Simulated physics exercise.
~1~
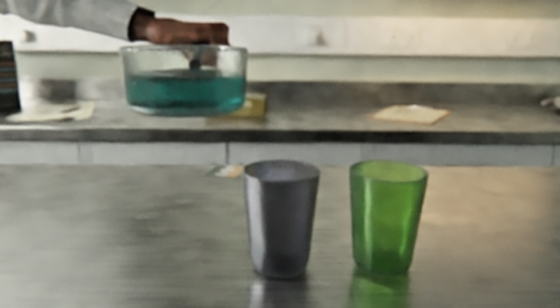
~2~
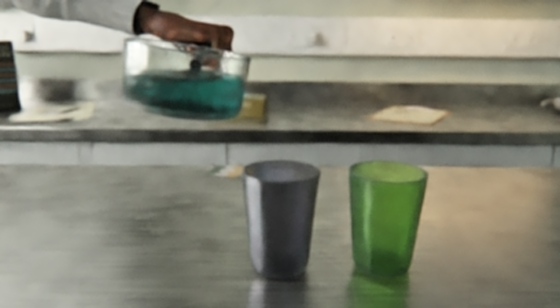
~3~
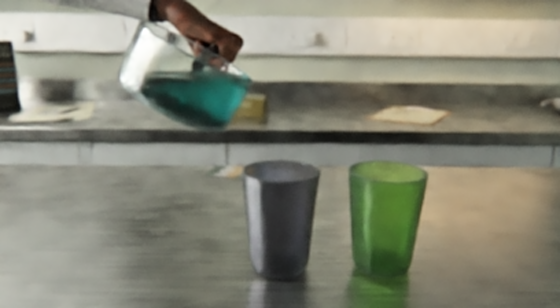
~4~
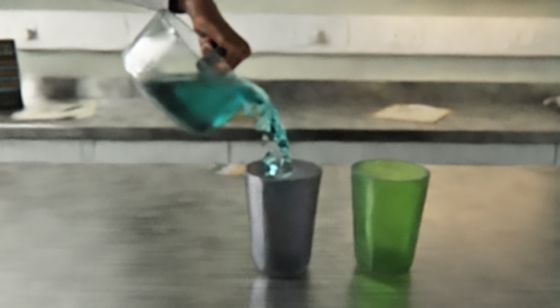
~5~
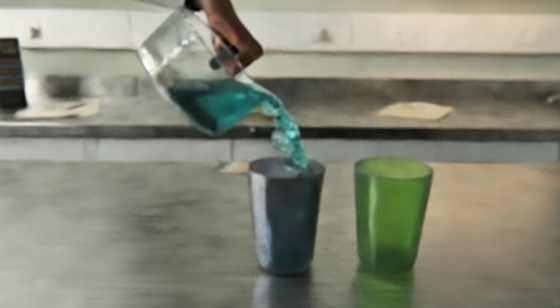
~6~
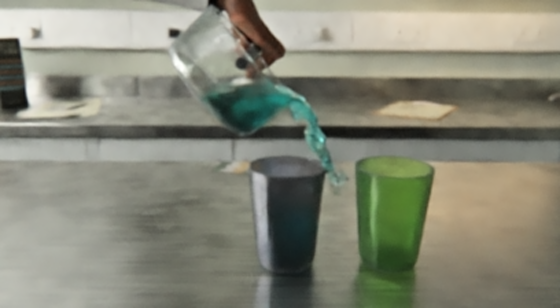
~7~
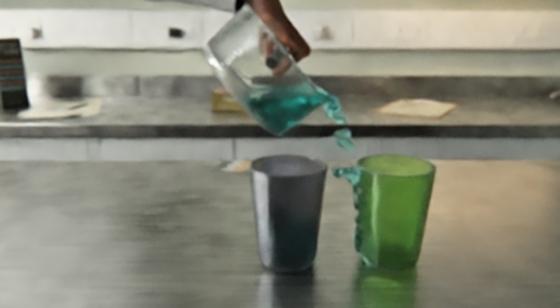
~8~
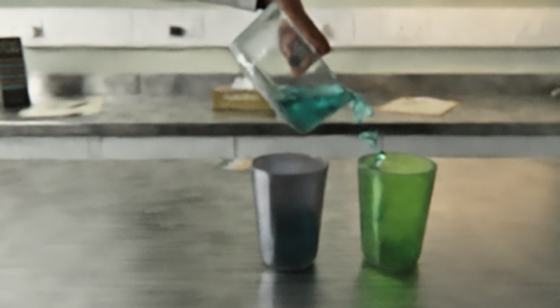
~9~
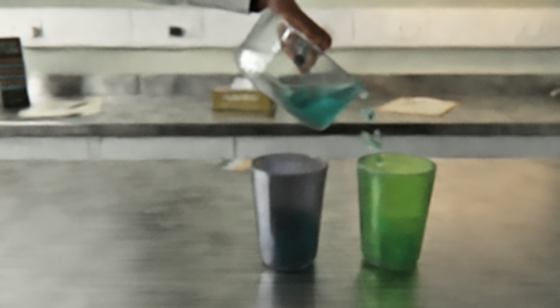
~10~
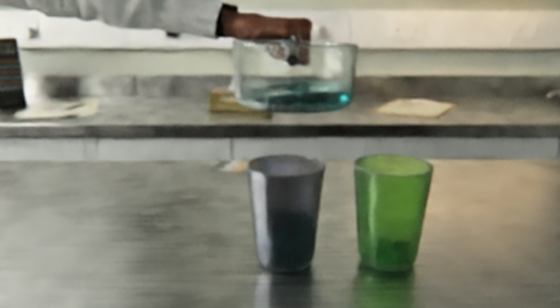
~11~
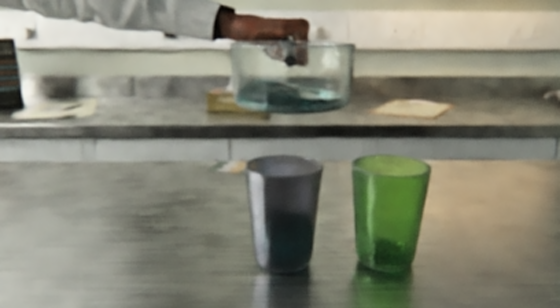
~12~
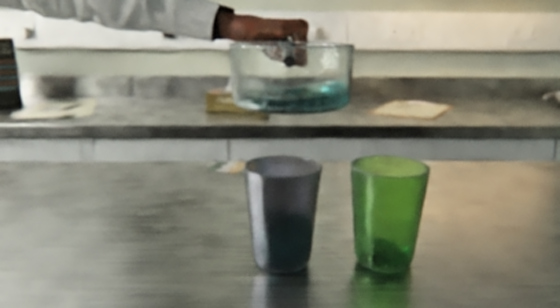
On a grey counter stand two empty tumblers, a grey one on the left and a green one on the right, while a hand holds a clear glass pot of teal liquid above and to their left. The hand tips the pot to the right, and a stream falls into the grey tumbler. Still pouring, the pot moves right, and the stream crosses the gap, some of it running down by the green tumbler's side, before it falls into that tumbler. The hand then levels the pot, leaving a little liquid in it and some in both tumblers.
